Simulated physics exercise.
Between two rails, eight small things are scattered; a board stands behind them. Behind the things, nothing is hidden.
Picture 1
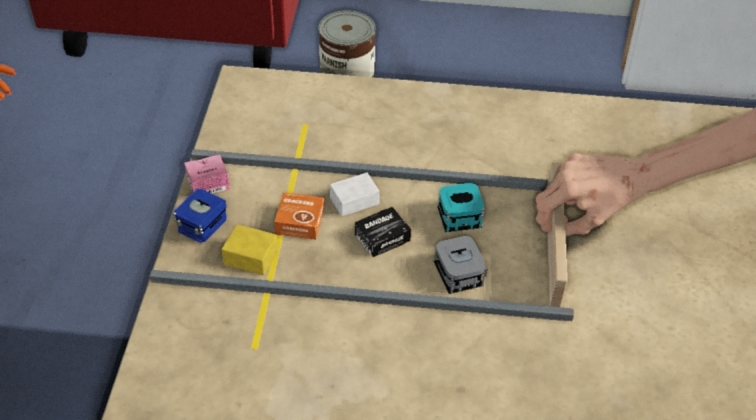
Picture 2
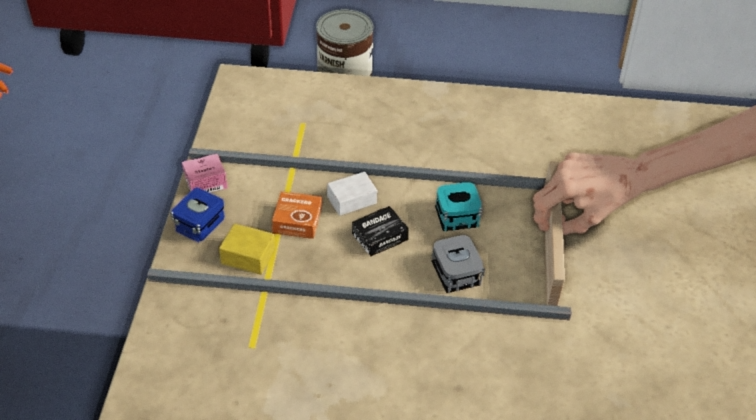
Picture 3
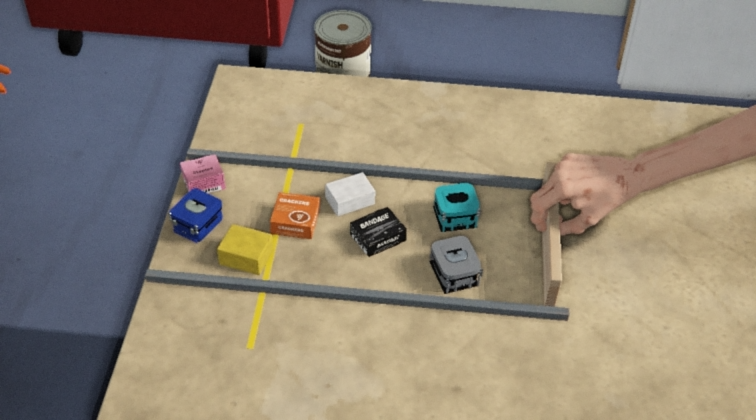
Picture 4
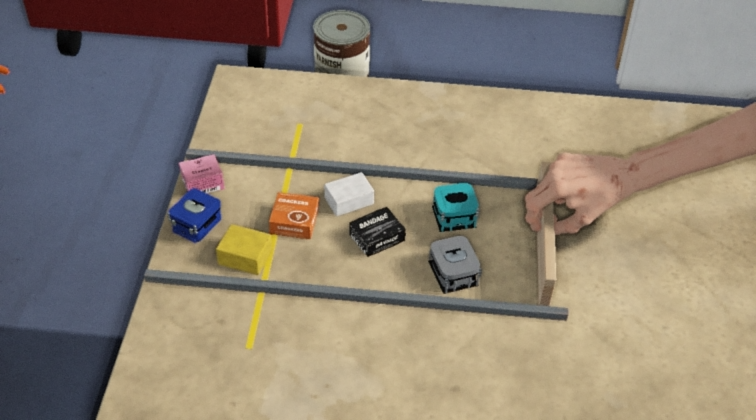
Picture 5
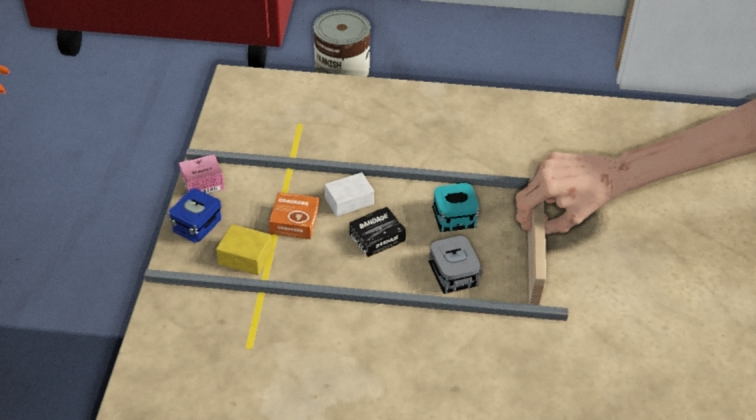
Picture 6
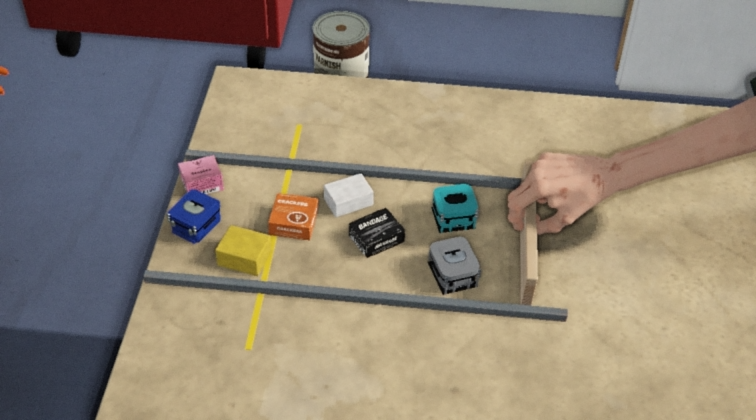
A hand on the right held a wooden board upright between two rails and slid it a little to the left, while the small boxes and cases scattered across the tabletop stayed where they were.
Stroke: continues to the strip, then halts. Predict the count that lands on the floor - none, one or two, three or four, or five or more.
The table loses one, maybe two.
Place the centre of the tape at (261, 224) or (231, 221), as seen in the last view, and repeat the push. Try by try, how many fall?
Respectively 2 and 3.
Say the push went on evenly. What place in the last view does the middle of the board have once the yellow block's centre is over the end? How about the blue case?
The middle is at (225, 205) when it's the yellow block, and at (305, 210) when it's the blue case.
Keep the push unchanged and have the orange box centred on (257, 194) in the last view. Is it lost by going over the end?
It is still up.
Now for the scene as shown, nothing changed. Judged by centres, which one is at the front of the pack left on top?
Result - foremost is the pink box.
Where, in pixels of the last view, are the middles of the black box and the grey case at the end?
I'd put one at around (228, 217) and the other at around (251, 244).
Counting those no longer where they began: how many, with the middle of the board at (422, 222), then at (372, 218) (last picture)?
3 and 5.
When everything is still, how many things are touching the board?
Looks like 2 of them, all told.
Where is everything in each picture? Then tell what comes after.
In the first picture, pink box (207, 176); blue case (202, 216); yellow block (250, 250); board (556, 233); tape (283, 225).
In the second picture, blue case (199, 215); board (553, 232).
In the third picture, yellow block (246, 249); white block (350, 194).
In the fourth picture, pink box (202, 176); grey case (454, 265).
In the fifth picture, blue case (196, 216); orange box (294, 216).
In the sixth picture, pink box (201, 177); blue case (195, 217); yellow block (244, 250); board (528, 232); tape (277, 225).
Soon after, none off yet; pink box at rest near (201, 177); blue case at rest near (195, 217); yellow block at rest near (244, 250).
Then, none off yet; pink box at rest near (201, 177); blue case moved about its own width near (171, 213); yellow block at rest near (241, 251).
At rest, the number that fall off is one or two; fallen, blue case.
